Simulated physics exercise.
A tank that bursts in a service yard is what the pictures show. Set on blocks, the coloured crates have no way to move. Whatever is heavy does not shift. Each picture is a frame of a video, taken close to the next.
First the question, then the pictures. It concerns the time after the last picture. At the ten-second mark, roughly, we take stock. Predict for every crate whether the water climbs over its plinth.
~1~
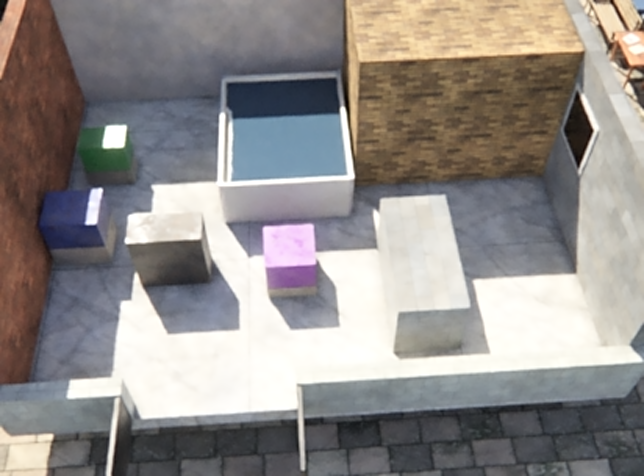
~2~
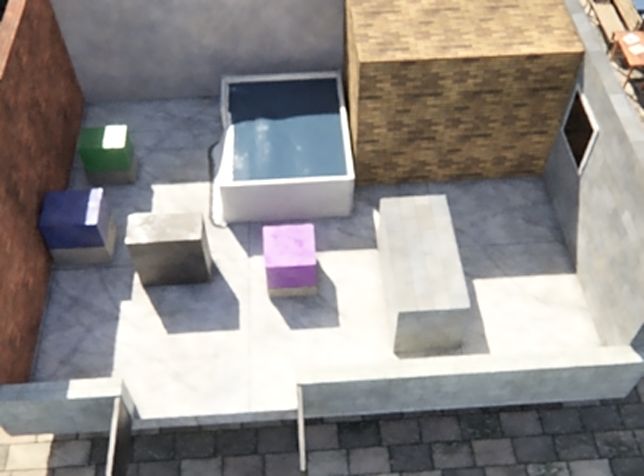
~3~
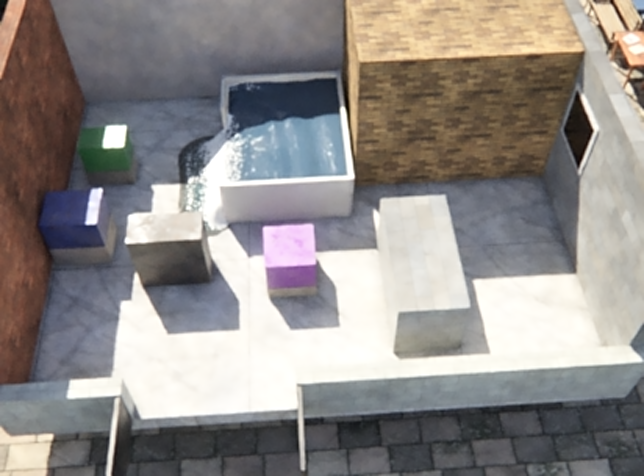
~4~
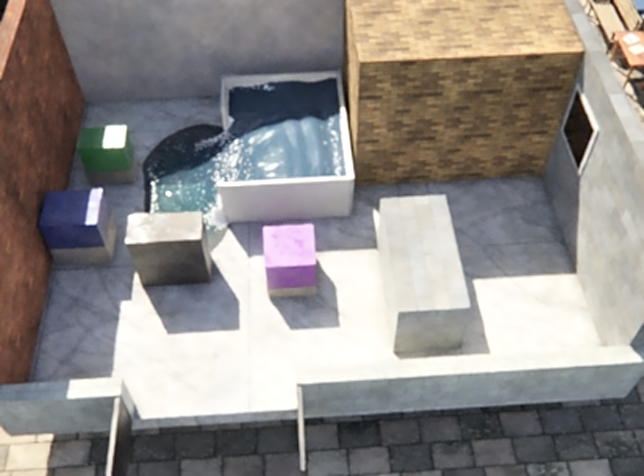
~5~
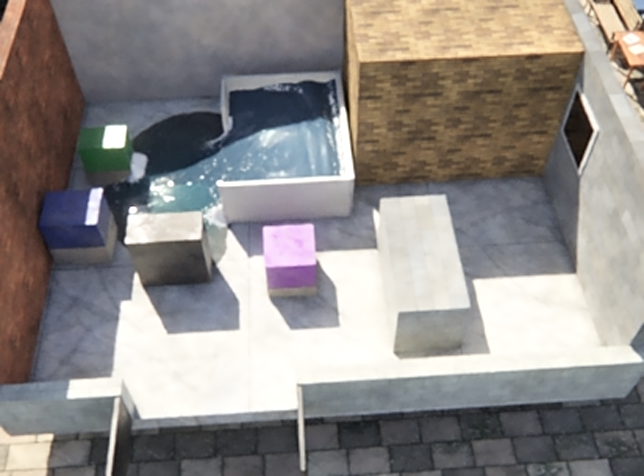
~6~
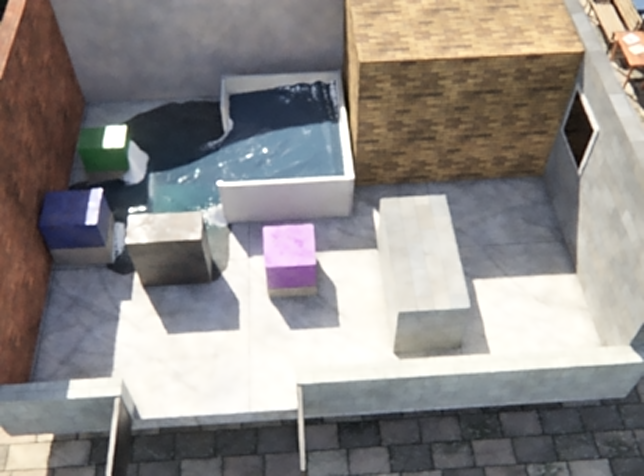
One by one: The purple crate is out of reach of the water; the green crate is within reach of the water; the blue crate is within reach of the water.
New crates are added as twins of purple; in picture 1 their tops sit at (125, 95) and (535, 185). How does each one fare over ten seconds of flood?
Order as asked: Flooded / unflooded.
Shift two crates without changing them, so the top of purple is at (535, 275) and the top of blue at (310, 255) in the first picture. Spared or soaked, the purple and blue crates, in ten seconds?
Looks like the purple crate never gets reached and the blue crate never gets reached.
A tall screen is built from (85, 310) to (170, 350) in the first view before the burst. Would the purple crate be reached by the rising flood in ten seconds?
Purple crate: Left dry.
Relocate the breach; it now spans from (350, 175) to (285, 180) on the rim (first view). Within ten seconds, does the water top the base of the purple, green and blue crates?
Then purple gets flooded, green is untouched and blue is untouched.
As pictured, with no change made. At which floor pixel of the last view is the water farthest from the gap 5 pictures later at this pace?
I reckon the front has reached (51, 338) by then.
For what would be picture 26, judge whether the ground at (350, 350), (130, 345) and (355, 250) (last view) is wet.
Taking the three spots one by one, I'd call them clear, drenched and clear.
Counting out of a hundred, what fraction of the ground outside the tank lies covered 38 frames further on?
Roughly 80 percent, I'd say.
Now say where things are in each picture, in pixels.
The first frame shows the tank at (284, 128) is whole and still.
In the second frame, the front is at (224, 226), out from the gap at (228, 171).
In the third frame, water pours out at (228, 171) and has run to a hidden place.
In the fourth frame, water pours out at (228, 173) and has run to (166, 143).
In the fifth frame, water pours out at (228, 173) and has run to a hidden place.
In the sixth frame, water pours out at (228, 173) and has run to a hidden place.
A moment on, water covers 30 % of the floor; the purple crate not reached, the green crate water round its plinth, the blue crate water round its plinth.
Next, water covers 40 % of the floor; the purple crate not reached, the green crate water round its plinth, the blue crate water round its plinth.
Then, water covers 50 % of the floor; the purple crate water round its plinth, the green crate water round its plinth, the blue crate water round its plinth.
Later, water covers 80 % of the floor; the purple crate water round its plinth, the green crate water round its plinth, the blue crate water round its plinth.
In the end, water covers 95 % of the floor; the purple crate stayed above the water, the green crate was topped, the blue crate was topped.
